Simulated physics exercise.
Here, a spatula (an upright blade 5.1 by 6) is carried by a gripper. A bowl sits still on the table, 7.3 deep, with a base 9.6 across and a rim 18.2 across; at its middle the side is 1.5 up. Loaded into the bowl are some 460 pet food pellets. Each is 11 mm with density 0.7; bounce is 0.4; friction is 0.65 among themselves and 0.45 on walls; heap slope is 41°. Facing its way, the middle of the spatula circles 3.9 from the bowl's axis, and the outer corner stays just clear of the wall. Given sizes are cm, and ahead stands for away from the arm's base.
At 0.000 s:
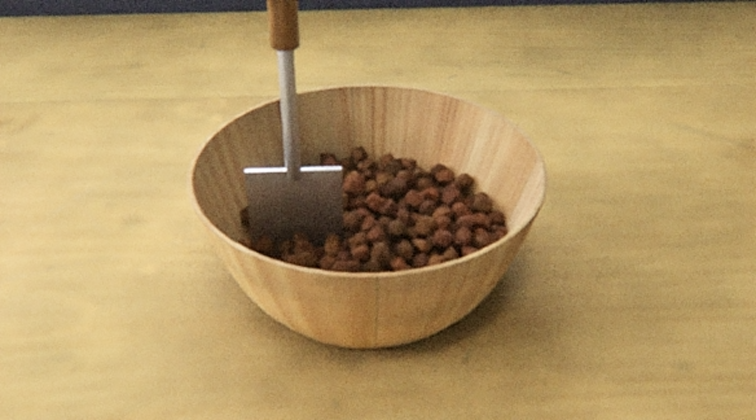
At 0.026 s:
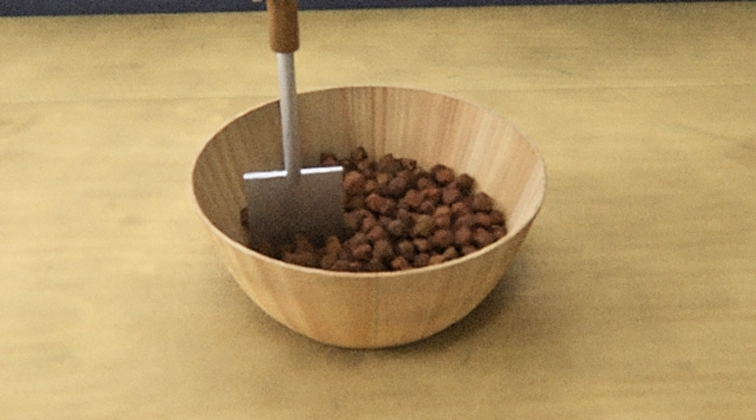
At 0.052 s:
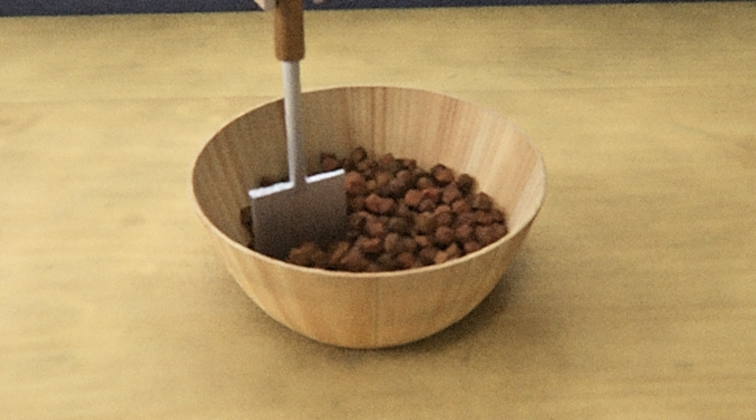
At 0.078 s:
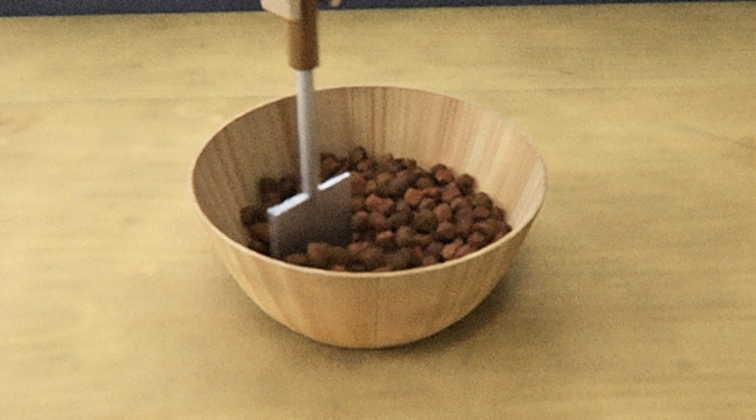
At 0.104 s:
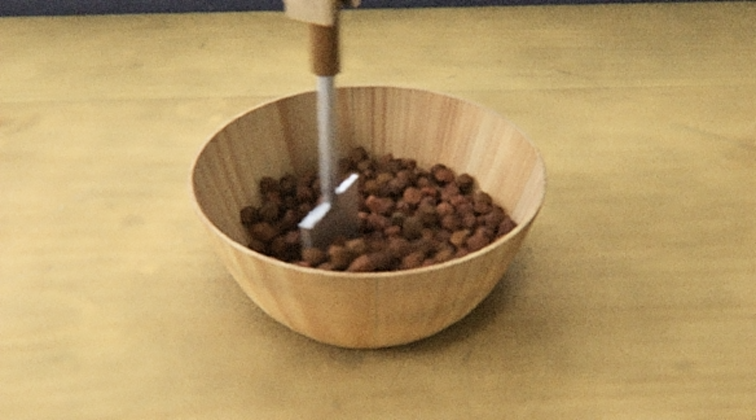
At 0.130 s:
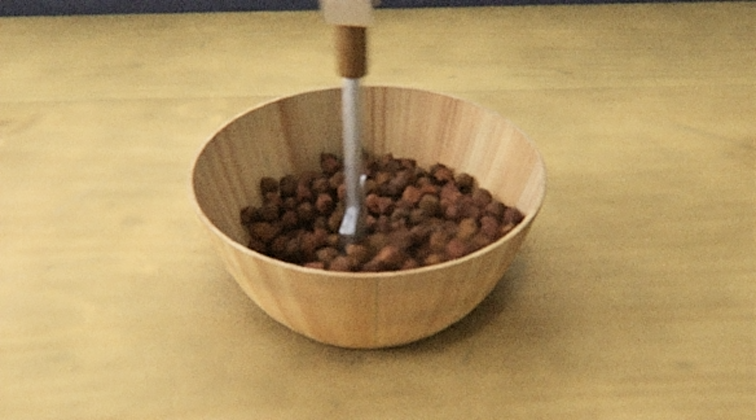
A flat metal spatula with a wooden handle, held upright by a pale gripper at the top edge, moves through a pile of brown pellets in a wooden bowl. It starts broad side on at the left, then sweeps rightward toward the middle, turning until nearly edge-on and nudging pellets along. The bowl stays still on a yellowish wooden tabletop, seen from above at an angle by an unmoving camera.
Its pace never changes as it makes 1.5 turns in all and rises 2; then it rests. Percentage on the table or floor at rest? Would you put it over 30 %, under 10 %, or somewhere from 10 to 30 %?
I would put it from 10 to 30 %.
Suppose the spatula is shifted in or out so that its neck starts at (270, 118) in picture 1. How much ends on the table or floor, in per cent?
I'd say around 15 per cent.
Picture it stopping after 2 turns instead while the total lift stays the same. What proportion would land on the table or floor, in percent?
Roughly 25 per cent.
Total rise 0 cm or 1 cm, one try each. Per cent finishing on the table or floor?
About 25 and 25 per cent.
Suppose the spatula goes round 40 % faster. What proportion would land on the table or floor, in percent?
About 35 percent, I'd say.
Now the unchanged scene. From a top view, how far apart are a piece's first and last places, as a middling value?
Roughly 9 cm.
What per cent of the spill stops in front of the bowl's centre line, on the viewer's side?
Estimate: Some 20 in a hundred.
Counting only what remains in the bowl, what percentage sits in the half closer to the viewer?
50 %.
After 0.38 s, 258° round, highest piece 10 above the table; 407 in the bowl, 22 on the table or floor, 29 in flight or on the tool.
After 0.63 s, 76° round, highest piece 9 above the table; 373 in the bowl, 79 on the table or floor, 6 in flight or on the tool.
After 0.95 s, 180° round, highest piece 6 above the table; 366 in the bowl, 92 on the table or floor.
After 1.65 s, 180° round, highest piece 6 above the table; 366 in the bowl, 92 on the table or floor.
At rest, 366 in the bowl, 92 on the table or floor. That is 20 % on the table or floor.
